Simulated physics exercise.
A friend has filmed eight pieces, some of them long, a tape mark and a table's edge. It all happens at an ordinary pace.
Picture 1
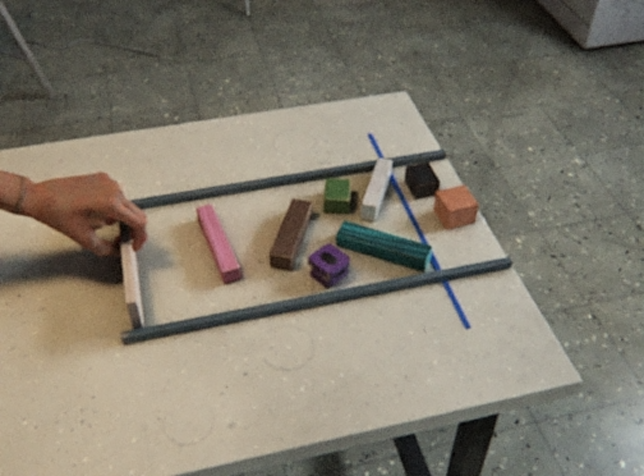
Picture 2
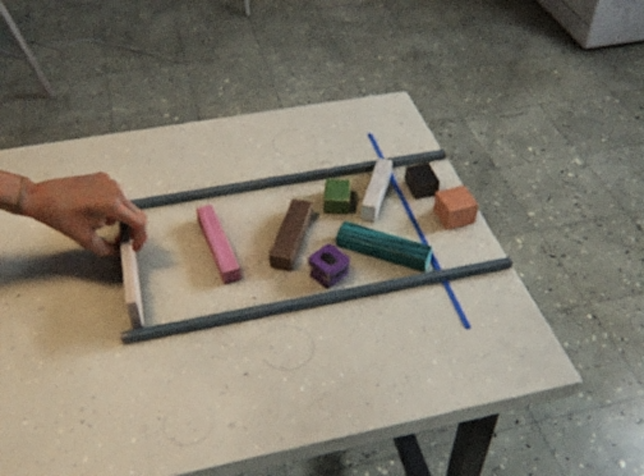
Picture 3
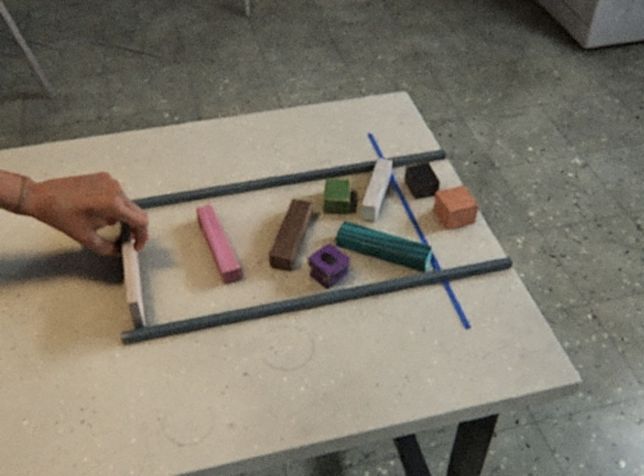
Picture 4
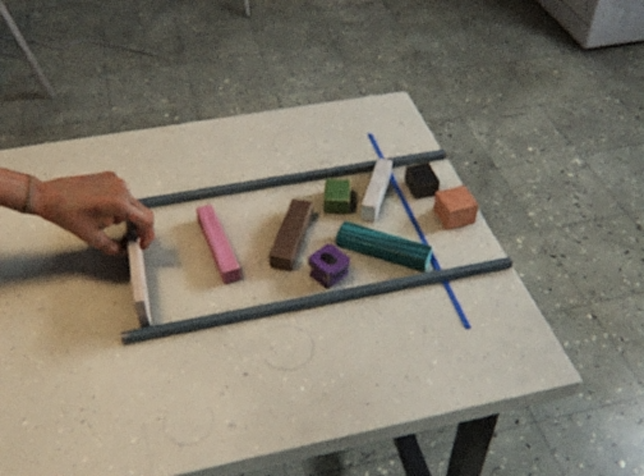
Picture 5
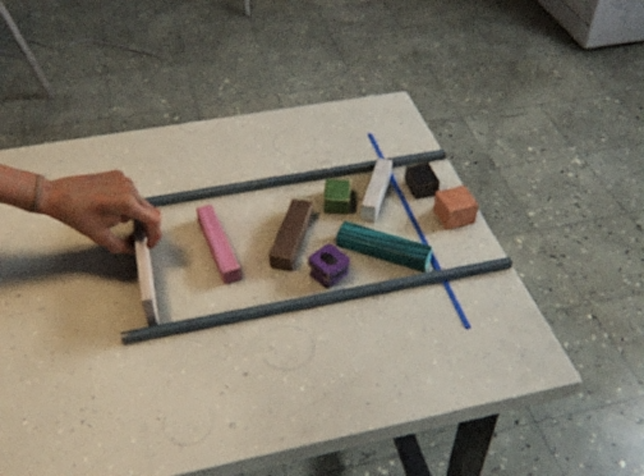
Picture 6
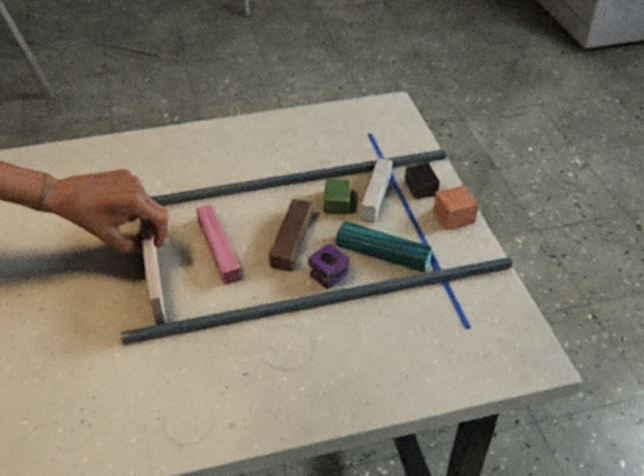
A hand slid an upright pale board slowly to the right between two dark rails, nearing a pink bar, while the colourful blocks and sticks scattered around a blue line stayed still.
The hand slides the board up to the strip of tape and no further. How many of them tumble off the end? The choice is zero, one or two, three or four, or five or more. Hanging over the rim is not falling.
The number that fall off is three or four.
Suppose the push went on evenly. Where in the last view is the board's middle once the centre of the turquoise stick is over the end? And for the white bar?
For the turquoise stick at (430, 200), for the white bar at (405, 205).
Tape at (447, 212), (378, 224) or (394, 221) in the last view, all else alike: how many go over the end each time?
The counts: 5, 0 and 1.
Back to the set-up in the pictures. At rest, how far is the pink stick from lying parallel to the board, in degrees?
About 0°.
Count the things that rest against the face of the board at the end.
It touches 2.
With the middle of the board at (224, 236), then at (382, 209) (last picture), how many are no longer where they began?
At the one place 1, at the other 8.
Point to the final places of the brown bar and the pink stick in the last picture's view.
First (438, 206), then (418, 207).
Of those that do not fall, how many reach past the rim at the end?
0 of them.
Soon after, none off yet; orange block at rest near (455, 207); black block at rest near (422, 181); white bar at rest near (377, 189).
At rest, the number that fall off is three or four; fallen, white bar, black block and orange block.
